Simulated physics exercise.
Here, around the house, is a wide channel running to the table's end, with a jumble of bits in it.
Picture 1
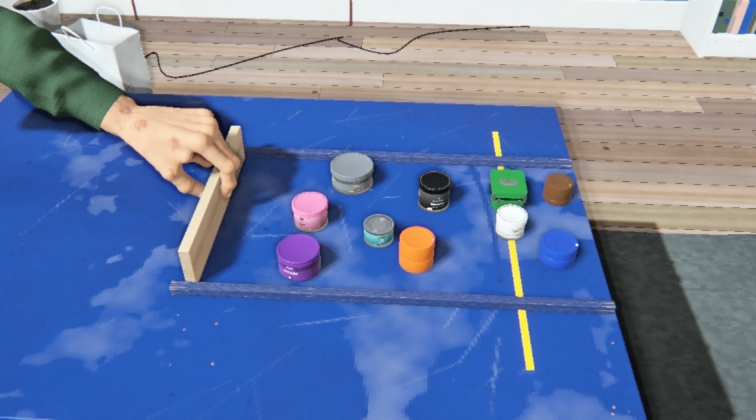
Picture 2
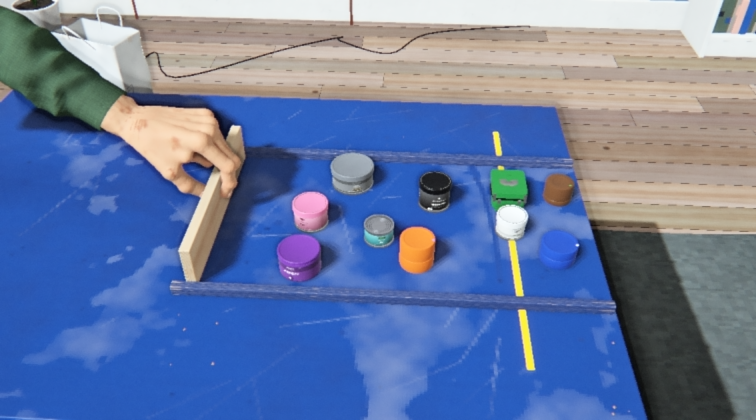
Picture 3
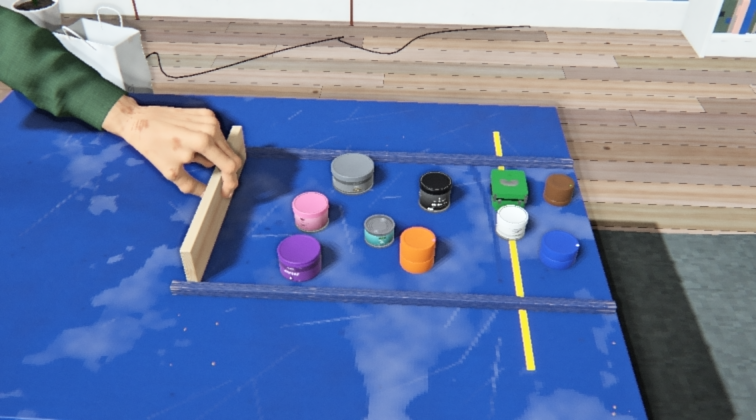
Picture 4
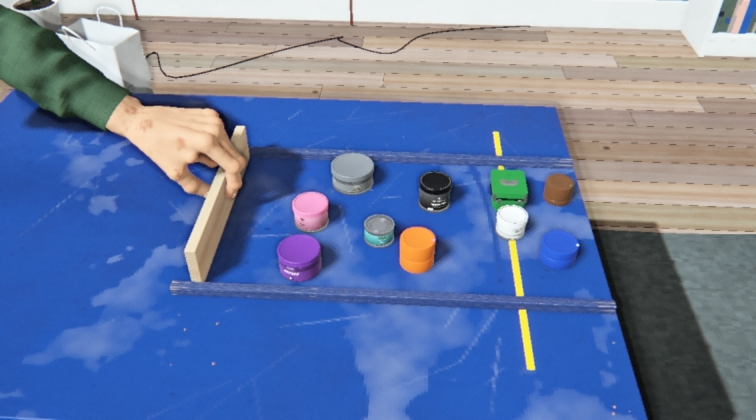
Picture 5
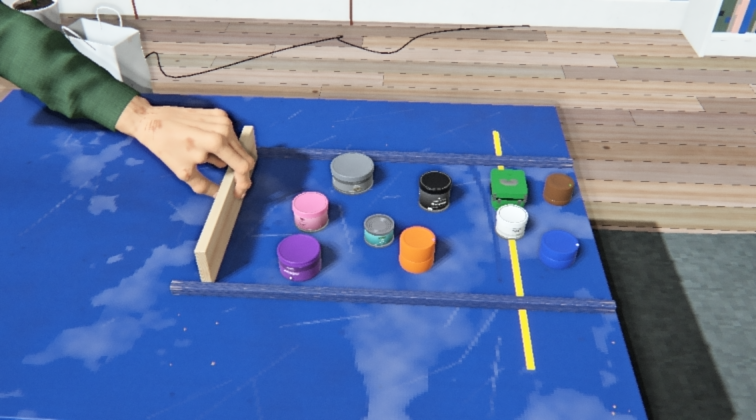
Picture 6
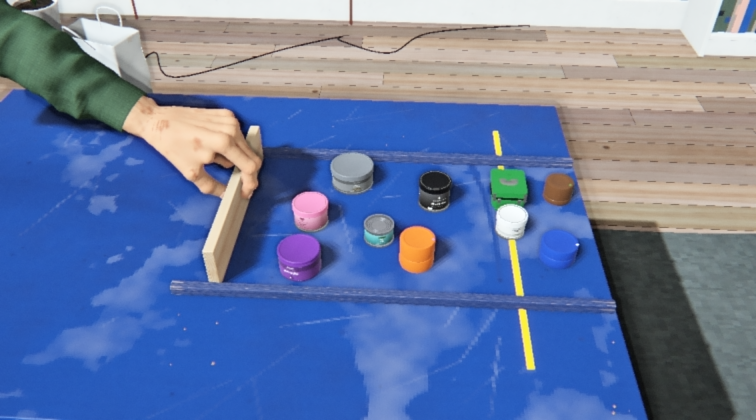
On a blue table in a house, a hand held a wooden board upright behind a scatter of colourful little pots, then slid it slightly to the right while the pots stayed still.
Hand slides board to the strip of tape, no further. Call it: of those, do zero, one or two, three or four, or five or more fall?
One or two fall.
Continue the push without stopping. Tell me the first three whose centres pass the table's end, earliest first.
Order, earliest first: Brown lid, blue lid, green case.
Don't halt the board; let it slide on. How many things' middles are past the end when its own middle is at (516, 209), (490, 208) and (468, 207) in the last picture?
Respectively, 1, 0 and 0.
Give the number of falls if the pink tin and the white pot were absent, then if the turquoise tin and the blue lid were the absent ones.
The number is 1 for the first case and 1 for the second.
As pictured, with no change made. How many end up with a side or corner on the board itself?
I count 5 of them.
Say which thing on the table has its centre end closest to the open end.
That'd be the blue lid, foremost of the lot.
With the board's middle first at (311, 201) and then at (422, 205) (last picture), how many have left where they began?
First 2, after that 6.
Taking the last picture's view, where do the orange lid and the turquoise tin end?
The orange lid at (558, 254), the turquoise tin at (529, 243).
Soon after, none off yet; brown lid at rest near (559, 189); blue lid at rest near (558, 249); green case at rest near (507, 190).
In the end, the number that fall off is one or two; gone, brown lid.
